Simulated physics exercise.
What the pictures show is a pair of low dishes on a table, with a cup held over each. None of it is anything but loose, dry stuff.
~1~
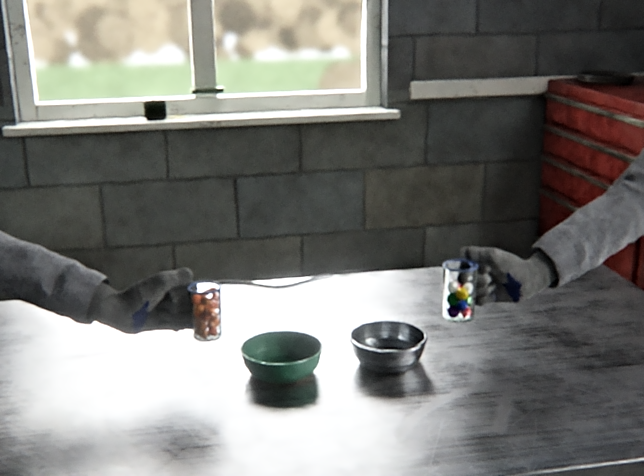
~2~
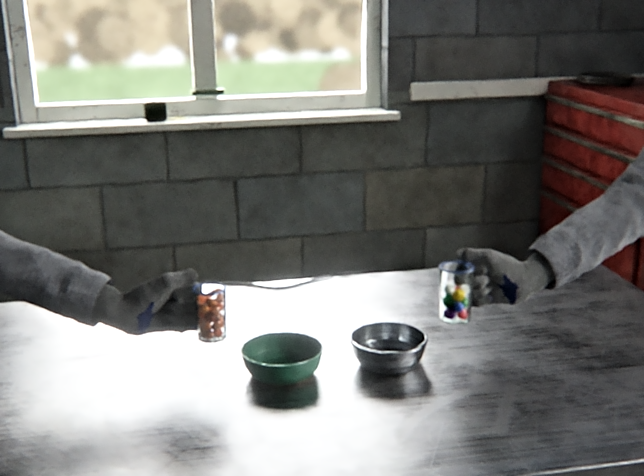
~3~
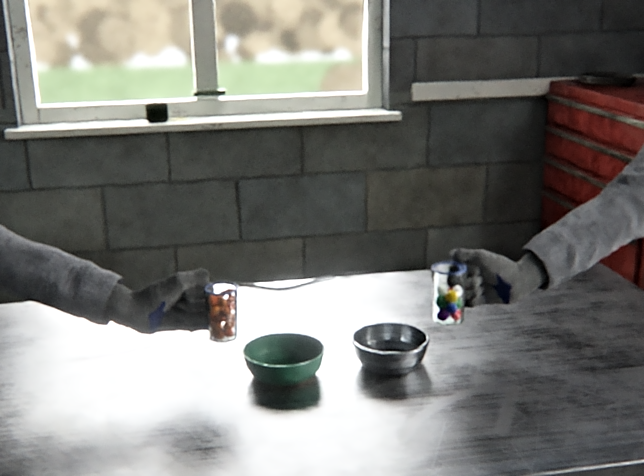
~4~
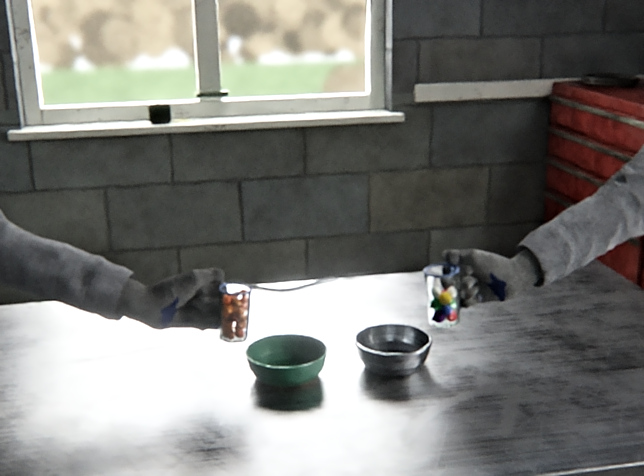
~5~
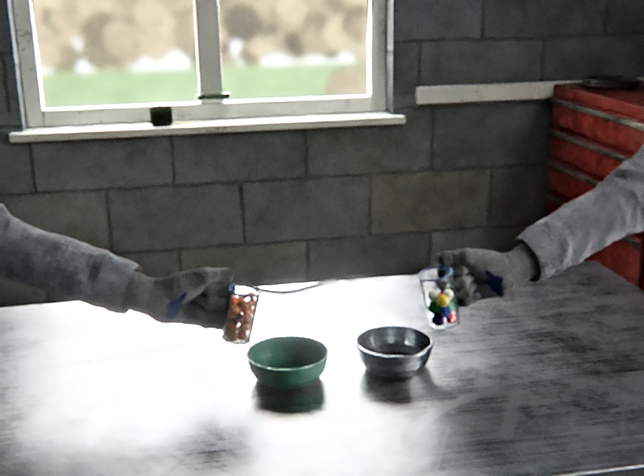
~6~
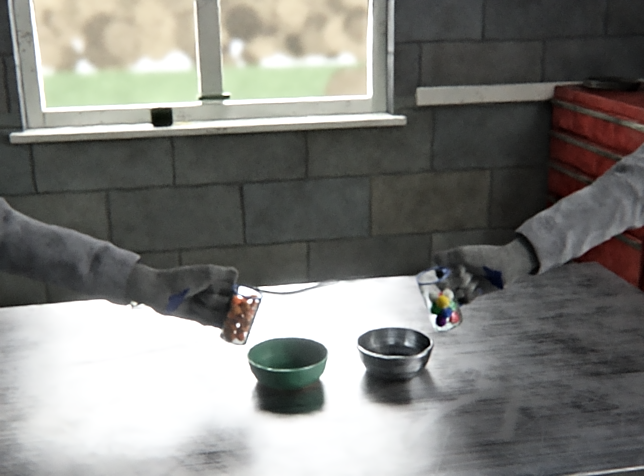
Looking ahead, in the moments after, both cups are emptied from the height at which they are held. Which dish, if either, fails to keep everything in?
My prediction: On the left the dish retains it entirely; right retains it entirely.
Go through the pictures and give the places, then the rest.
The first picture shows left dish (288, 367), empty; left cup (206, 312), holding coated peanuts, just above its dish; right dish (398, 353), empty; right cup (459, 291), holding gumballs, just above its dish.
The second picture shows left cup (211, 313), upright; right cup (456, 293), upright.
The third picture shows left cup (222, 313), upright; right cup (449, 294), upright.
The fourth picture shows left cup (235, 313), tipped 5°; right cup (443, 296), tipped 5°.
The fifth picture shows left cup (240, 315), tipped 12°; right cup (440, 298), tipped 12°.
The sixth picture shows left dish (294, 373); left cup (240, 316), tipped 19°; right dish (404, 360); right cup (440, 300), tipped 19°.
Then, 0.36 s later than the last frame, left, every one still in the cup; right, every one still in the cup.
Then, 0.81 s later than the last frame, left, every one still in the cup; right, every one still in the cup.
Then, 1.30 s later than the last frame, left, the larger part still in the cup, just a few in the dish, about a tenth in the air; right, roughly half still in the cup, roughly a quarter in the dish, roughly a quarter in the air.
When it is over, left, every one in the dish, not one outside the dish; right, every one in the dish, not one outside the dish.
